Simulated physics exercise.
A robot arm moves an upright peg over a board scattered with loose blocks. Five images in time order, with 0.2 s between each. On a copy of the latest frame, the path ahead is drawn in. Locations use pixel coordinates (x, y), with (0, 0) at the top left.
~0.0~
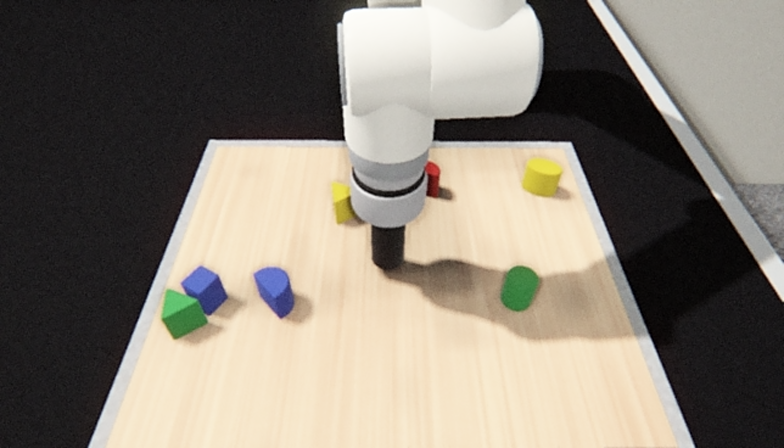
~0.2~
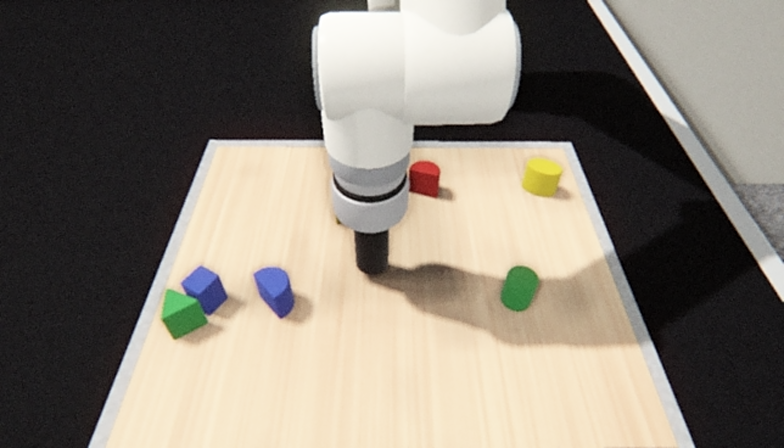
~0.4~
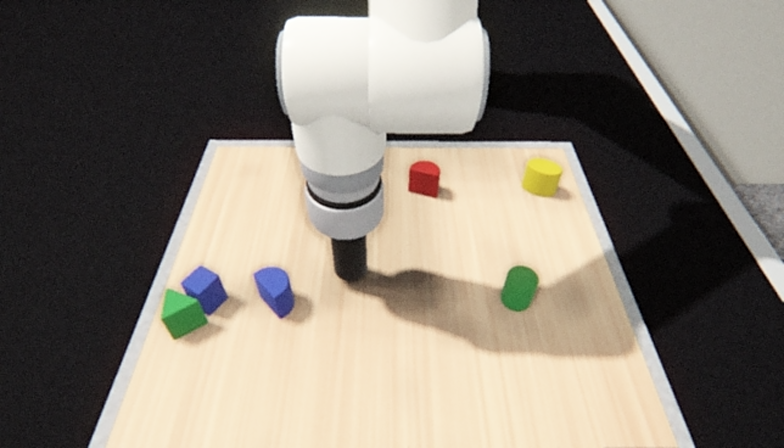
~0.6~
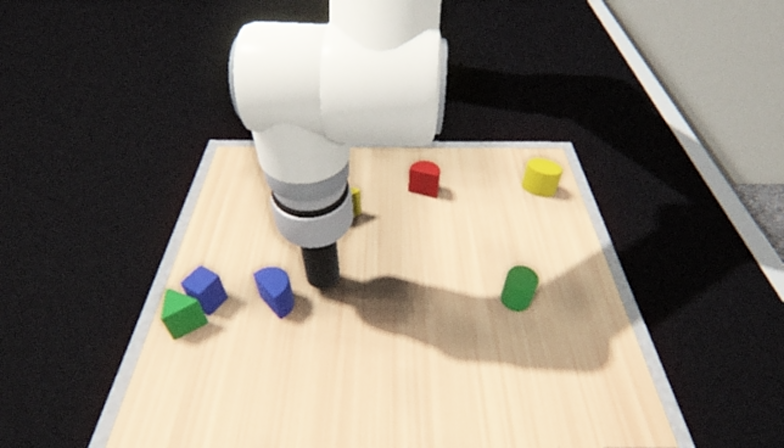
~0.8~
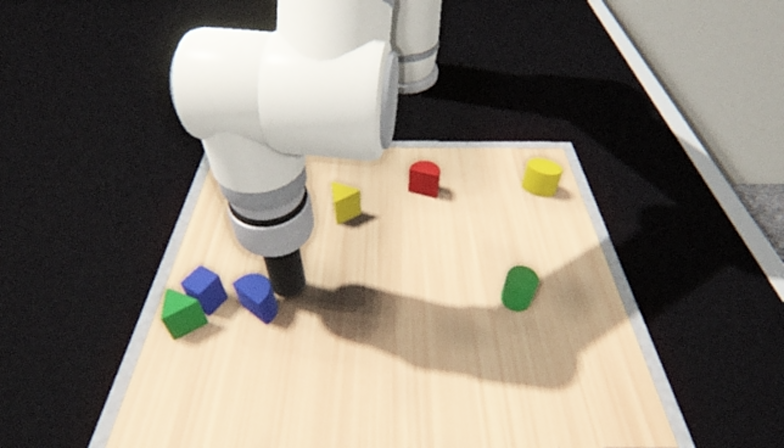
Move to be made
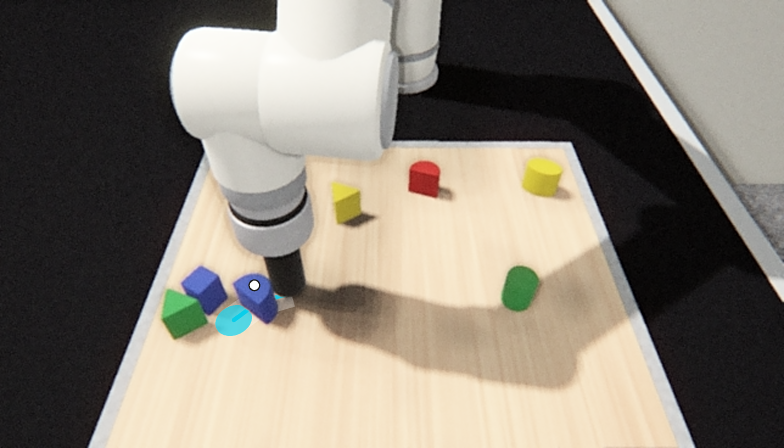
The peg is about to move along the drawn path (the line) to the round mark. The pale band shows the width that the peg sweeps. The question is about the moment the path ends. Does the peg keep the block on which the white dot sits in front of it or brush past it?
As far as I can tell, the block on which the white dot sits is still leading the way in front of the peg.
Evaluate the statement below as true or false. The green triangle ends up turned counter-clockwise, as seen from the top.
False - the claim does not hold.
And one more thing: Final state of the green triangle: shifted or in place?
By the end it has moved.
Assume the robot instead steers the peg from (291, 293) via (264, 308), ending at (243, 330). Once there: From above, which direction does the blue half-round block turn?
Viewed from above: Clockwise.
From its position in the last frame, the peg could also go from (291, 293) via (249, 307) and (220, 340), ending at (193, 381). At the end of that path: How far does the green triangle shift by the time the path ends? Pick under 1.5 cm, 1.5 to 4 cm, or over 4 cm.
Goes 1.5 to 4 cm.
The line goes from (291, 293) over (271, 299) and (251, 307) to (234, 320); the dot is on the blue half-round block.
What follows on the original path. Halfway along, peg at (257, 293); blue half-round block at (221, 298).
At the end, peg at (230, 311); green triangle at (156, 311), turned 60° clockwise; blue four-sided block unmoved; blue half-round block at (191, 317).
